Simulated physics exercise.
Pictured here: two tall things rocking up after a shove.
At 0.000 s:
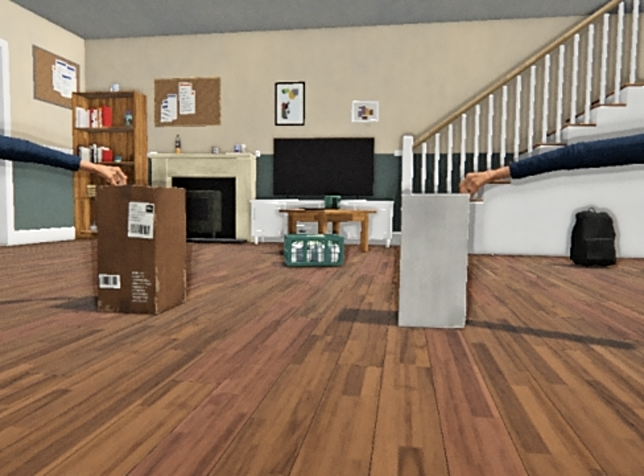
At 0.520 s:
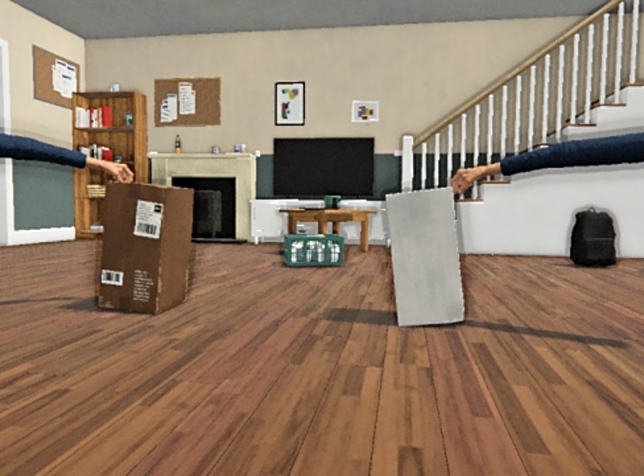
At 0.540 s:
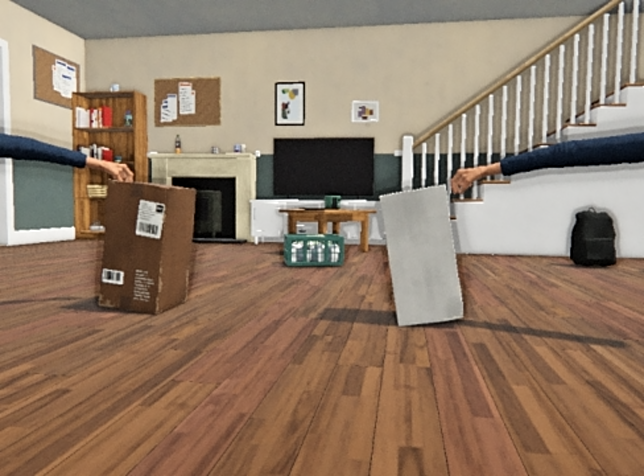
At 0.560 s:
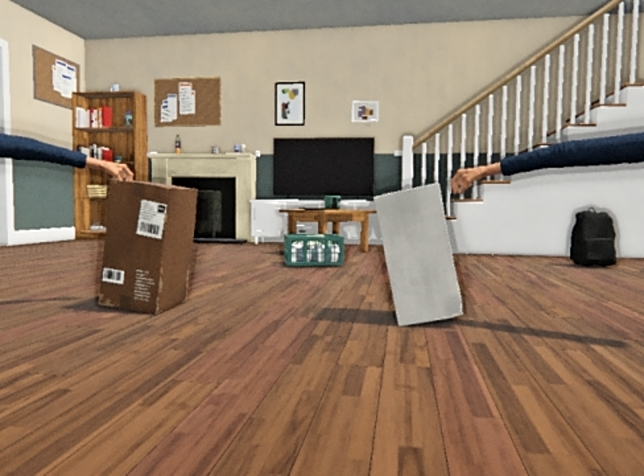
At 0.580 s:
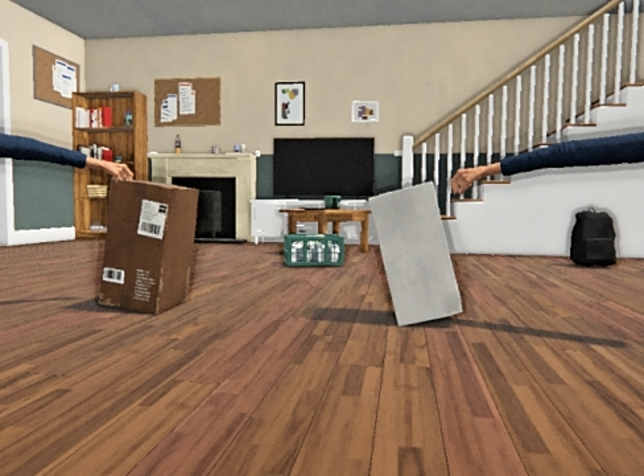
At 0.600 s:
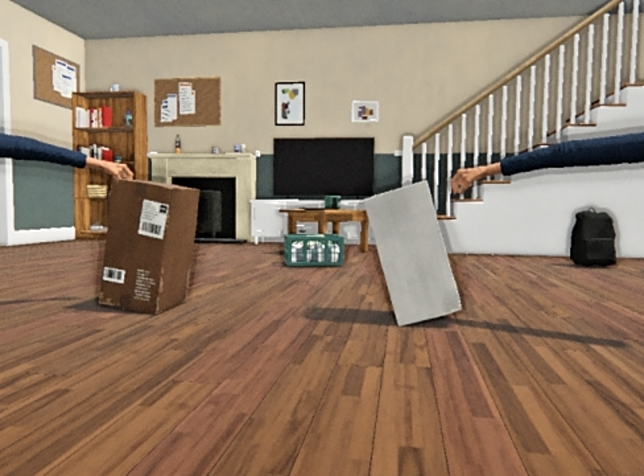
In a living room, two hands push a white parcel and a brown parcel into tilting.
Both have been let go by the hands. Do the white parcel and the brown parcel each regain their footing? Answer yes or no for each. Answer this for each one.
White parcel: No; brown parcel: Yes.
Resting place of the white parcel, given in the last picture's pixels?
It ends up around (336, 287).
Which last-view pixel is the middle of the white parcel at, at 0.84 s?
Around (382, 252).
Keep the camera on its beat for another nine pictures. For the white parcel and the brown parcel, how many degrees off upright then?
It would show 35° and 2°.
After 0.84 s, white parcel 41° off upright near (382, 252); brown parcel upright near (142, 246).
In the end (1.6 s), the white parcel falls over, near (336, 287); the brown parcel rocks back upright, near (144, 247).
